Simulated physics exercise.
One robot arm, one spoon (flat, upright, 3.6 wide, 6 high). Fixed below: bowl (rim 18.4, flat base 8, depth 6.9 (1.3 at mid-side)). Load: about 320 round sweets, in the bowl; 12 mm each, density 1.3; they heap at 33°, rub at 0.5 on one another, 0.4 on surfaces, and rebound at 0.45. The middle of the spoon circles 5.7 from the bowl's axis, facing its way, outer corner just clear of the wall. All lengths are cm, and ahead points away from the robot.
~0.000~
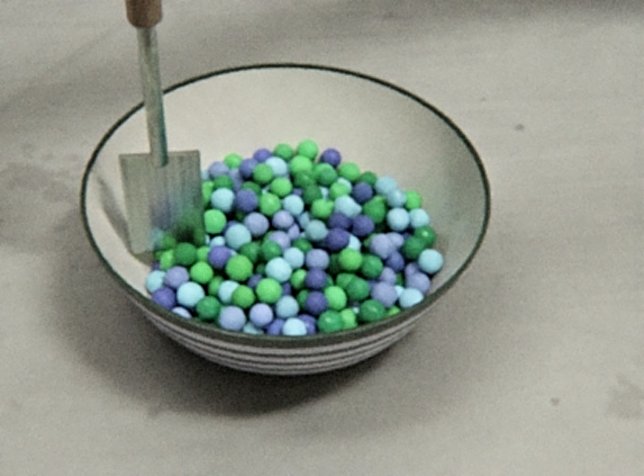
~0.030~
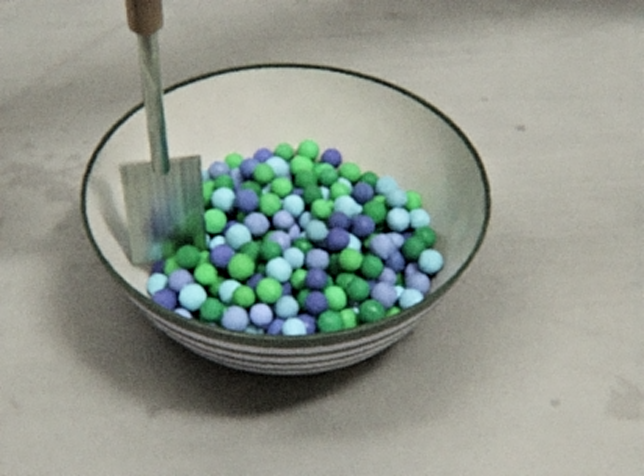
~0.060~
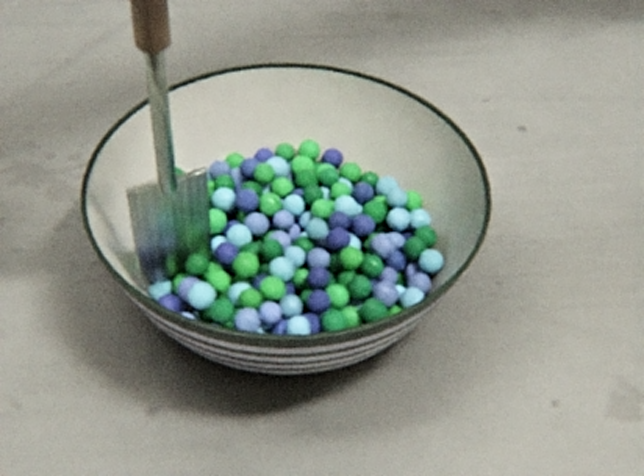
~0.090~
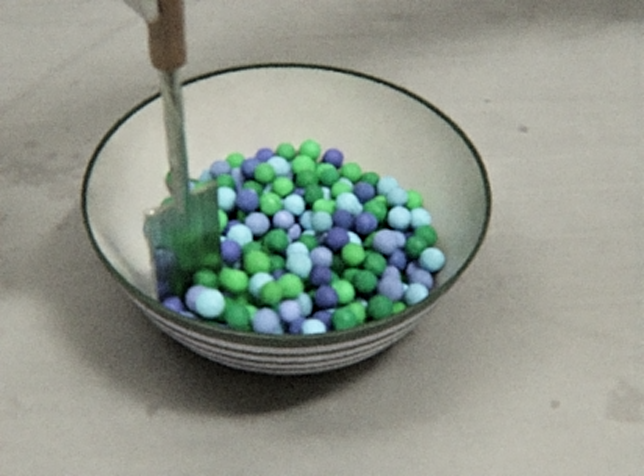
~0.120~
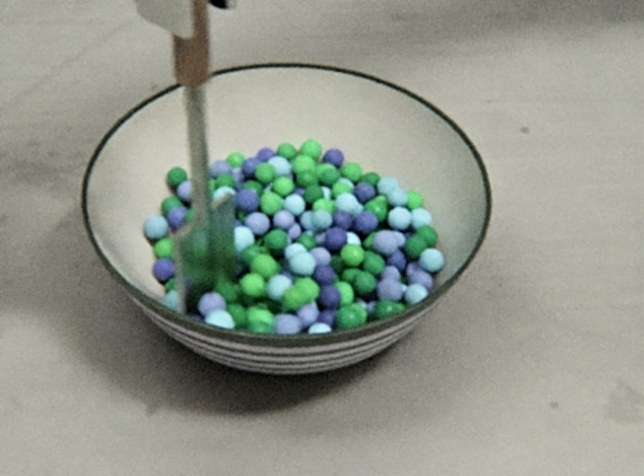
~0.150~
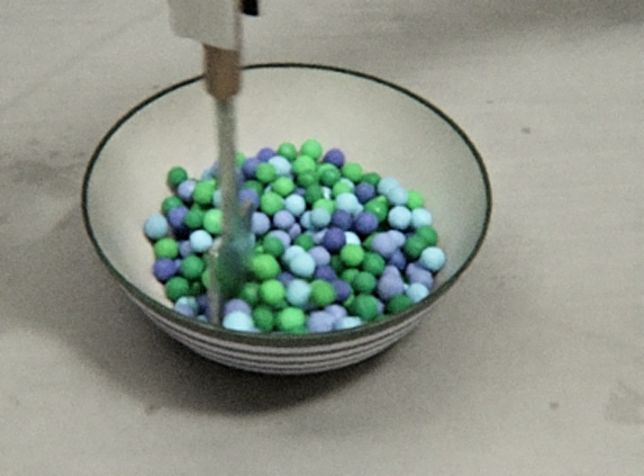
Spoon held upright by a robot arm sweeping along the left side of a bowl of green, blue and purple balls, turning edge-on.
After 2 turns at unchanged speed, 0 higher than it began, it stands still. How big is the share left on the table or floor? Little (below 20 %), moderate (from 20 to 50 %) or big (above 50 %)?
A little share, below 20 %, ends on the table or floor.
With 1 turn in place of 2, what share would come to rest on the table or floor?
In that case some 5 per cent.
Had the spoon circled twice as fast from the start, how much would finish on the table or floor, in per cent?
Then about 30 per cent.
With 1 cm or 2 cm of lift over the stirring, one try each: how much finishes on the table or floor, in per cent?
About 5 and 0 per cent.
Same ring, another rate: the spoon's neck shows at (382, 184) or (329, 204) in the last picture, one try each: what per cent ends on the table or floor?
Some 30 and 30 per cent.
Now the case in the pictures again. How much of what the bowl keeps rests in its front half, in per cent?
Some 60 per cent.
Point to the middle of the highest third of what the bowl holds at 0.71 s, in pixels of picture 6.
At about (177, 215).
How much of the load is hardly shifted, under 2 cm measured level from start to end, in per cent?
About 20 per cent.
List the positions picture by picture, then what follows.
In the first picture, spoon neck at (157, 127), 0° round; upper third of the load around (293, 240), from x 155 to 430, top at y 150; 323 in the bowl.
In the second picture, spoon neck at (157, 135), 5° round; upper third of the load around (293, 240), from x 155 to 430, top at y 150.
In the third picture, spoon neck at (164, 153), 19° round; upper third of the load around (294, 243), from x 155 to 430, top at y 150.
In the fourth picture, spoon neck at (179, 171), 33° round; upper third of the load around (297, 247), from x 155 to 430, top at y 150.
In the fifth picture, spoon neck at (201, 187), 47° round; upper third of the load around (302, 248), from x 155 to 430, top at y 150.
In the sixth picture, spoon neck at (229, 199), 61° round; upper third of the load around (308, 248), from x 155 to 430, top at y 150; 323 in the bowl.
After 0.71 s, 321° round, highest piece 8 above the table; 310 in the bowl, 10 on the table or floor, 3 in flight or on the tool.
After 1.26 s, 221° round, highest piece 8 above the table; 298 in the bowl, 25 on the table or floor.
After 1.74 s, 0° round, highest piece 6 above the table; 286 in the bowl, 37 on the table or floor.
After 2.44 s, 0° round, highest piece 6 above the table; 286 in the bowl, 37 on the table or floor.
At rest, 286 in the bowl, 37 on the table or floor. That is 11 % on the table or floor.
